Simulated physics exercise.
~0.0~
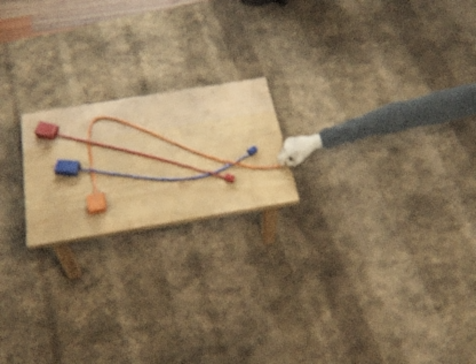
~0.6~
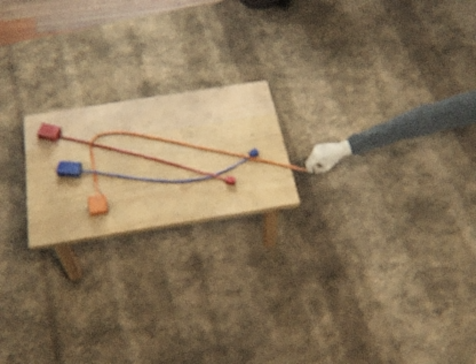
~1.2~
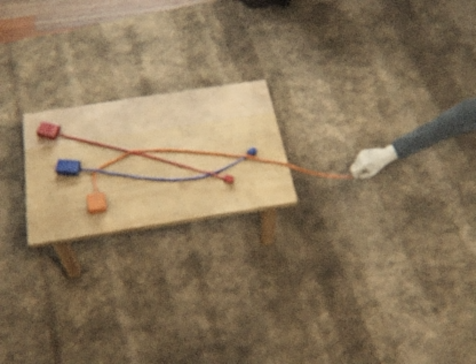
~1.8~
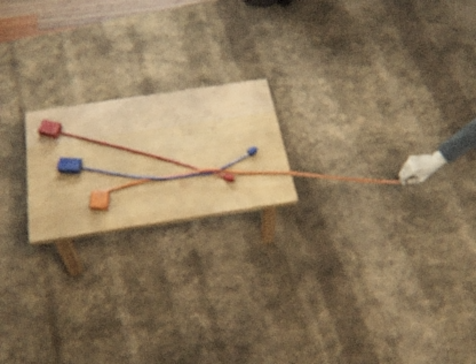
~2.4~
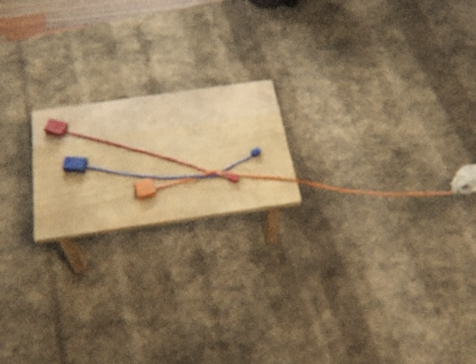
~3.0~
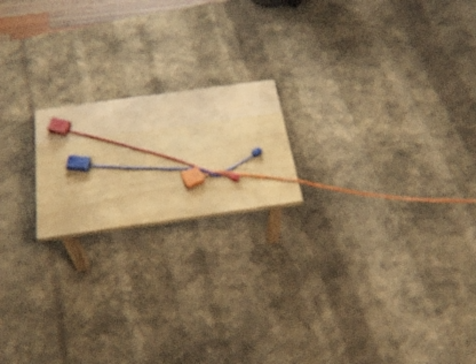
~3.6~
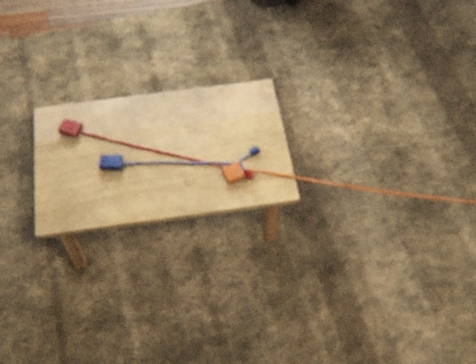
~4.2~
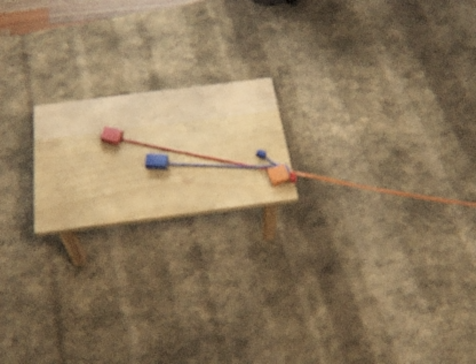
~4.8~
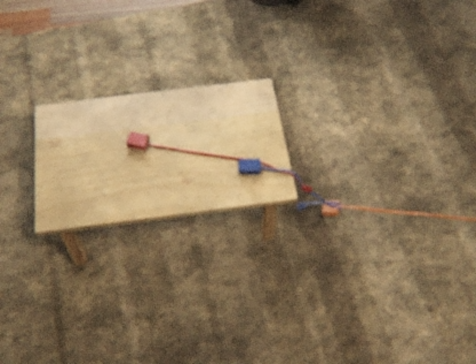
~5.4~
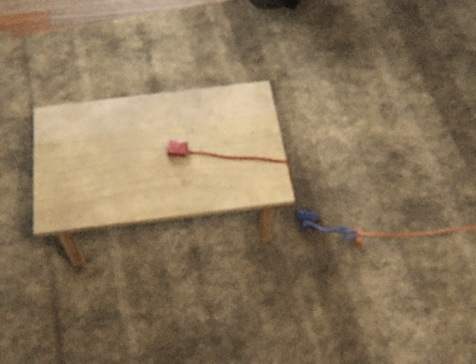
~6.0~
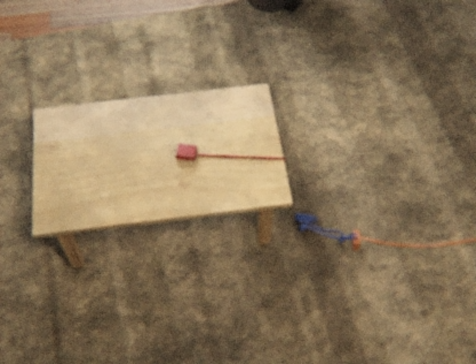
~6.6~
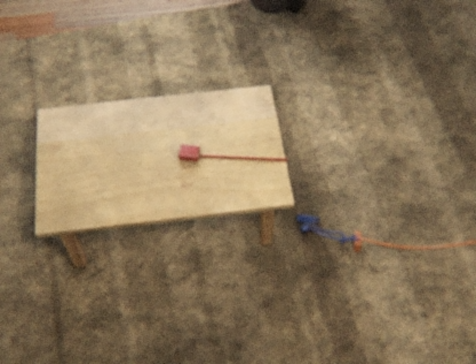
A gloved hand on a grey-sleeved arm holds the end of an orange lead at the right of a pale wooden table, seen from above on a mottled brown carpet. Red, blue and orange block chargers sit toward the table's left, their leads crossing. The hand pulls the orange lead rightward, straightening its loop, and passes out of view as the orange charger slides across the top. The blue and red chargers are then dragged along too. The orange charger drops off the right edge, followed by the blue one. Finally both lie on the carpet, while the red charger rests on the table, its lead reaching the edge.
